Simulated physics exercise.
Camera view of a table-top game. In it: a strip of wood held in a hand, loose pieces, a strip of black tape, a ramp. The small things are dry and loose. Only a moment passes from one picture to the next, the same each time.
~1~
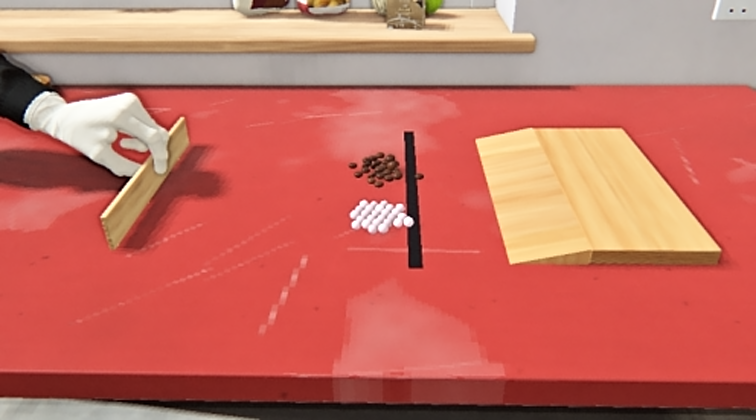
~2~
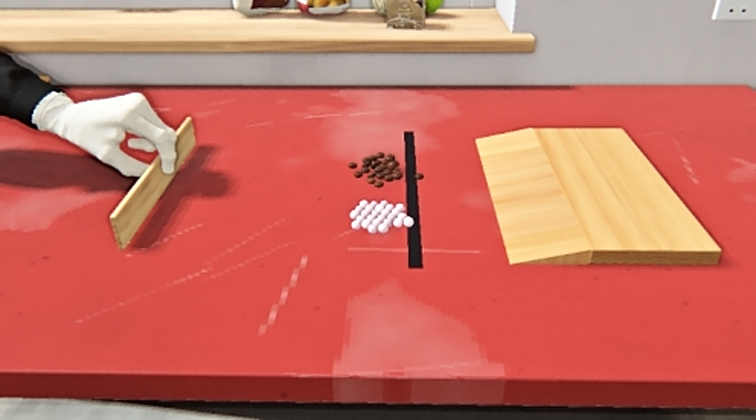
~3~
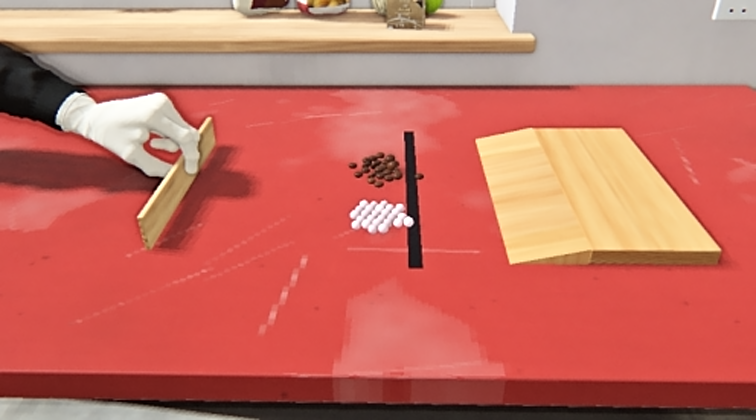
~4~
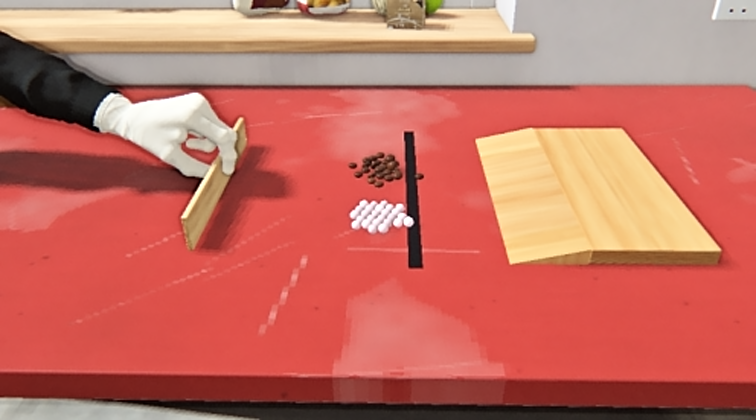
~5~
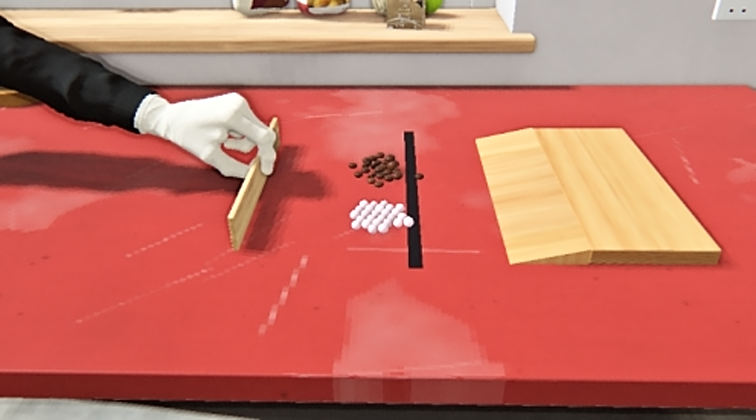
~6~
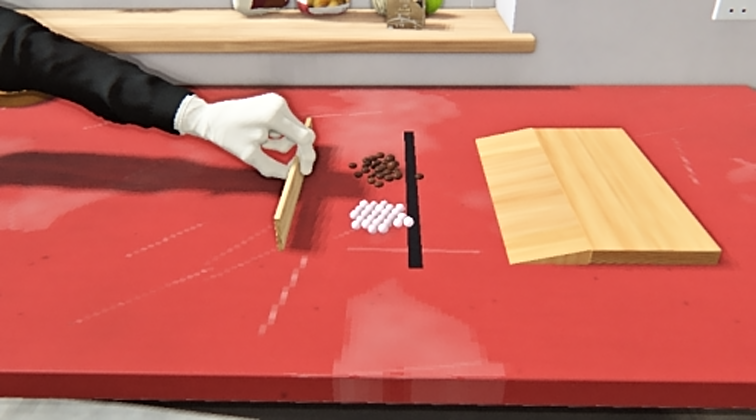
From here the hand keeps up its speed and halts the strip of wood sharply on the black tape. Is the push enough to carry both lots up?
Looking at the nearer batch, it climbs at least partly; the farther batch stops under the top.
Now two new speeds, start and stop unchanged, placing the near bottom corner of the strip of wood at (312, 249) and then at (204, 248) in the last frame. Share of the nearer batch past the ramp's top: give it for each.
That works out to 100 % the first time and 0 % the other time.
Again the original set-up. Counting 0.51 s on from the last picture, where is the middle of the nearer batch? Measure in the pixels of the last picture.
Its centre is at about (586, 188).
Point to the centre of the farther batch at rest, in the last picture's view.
Resting centre, last frame: Approx. (486, 170) px.
Then, 0.11 s on from there, strip of wood still moving, near (370, 160); nearer batch the whole lot short of the ramp; farther batch the whole lot short of the ramp.
Then, 0.23 s on from there, strip of wood stopped at the black tape; nearer batch near a quarter on the ramp, the bulk short of the ramp; farther batch the whole lot short of the ramp.
Then, 0.51 s on from there, strip of wood stopped at the black tape; nearer batch the bulk past the top, near a quarter on the ramp; farther batch near a third on the ramp, near two thirds short of the ramp.
In the end, strip of wood stopped at the black tape; nearer batch the whole lot past the top; farther batch none at all past the top, near a third on the ramp, near two thirds short of the ramp.
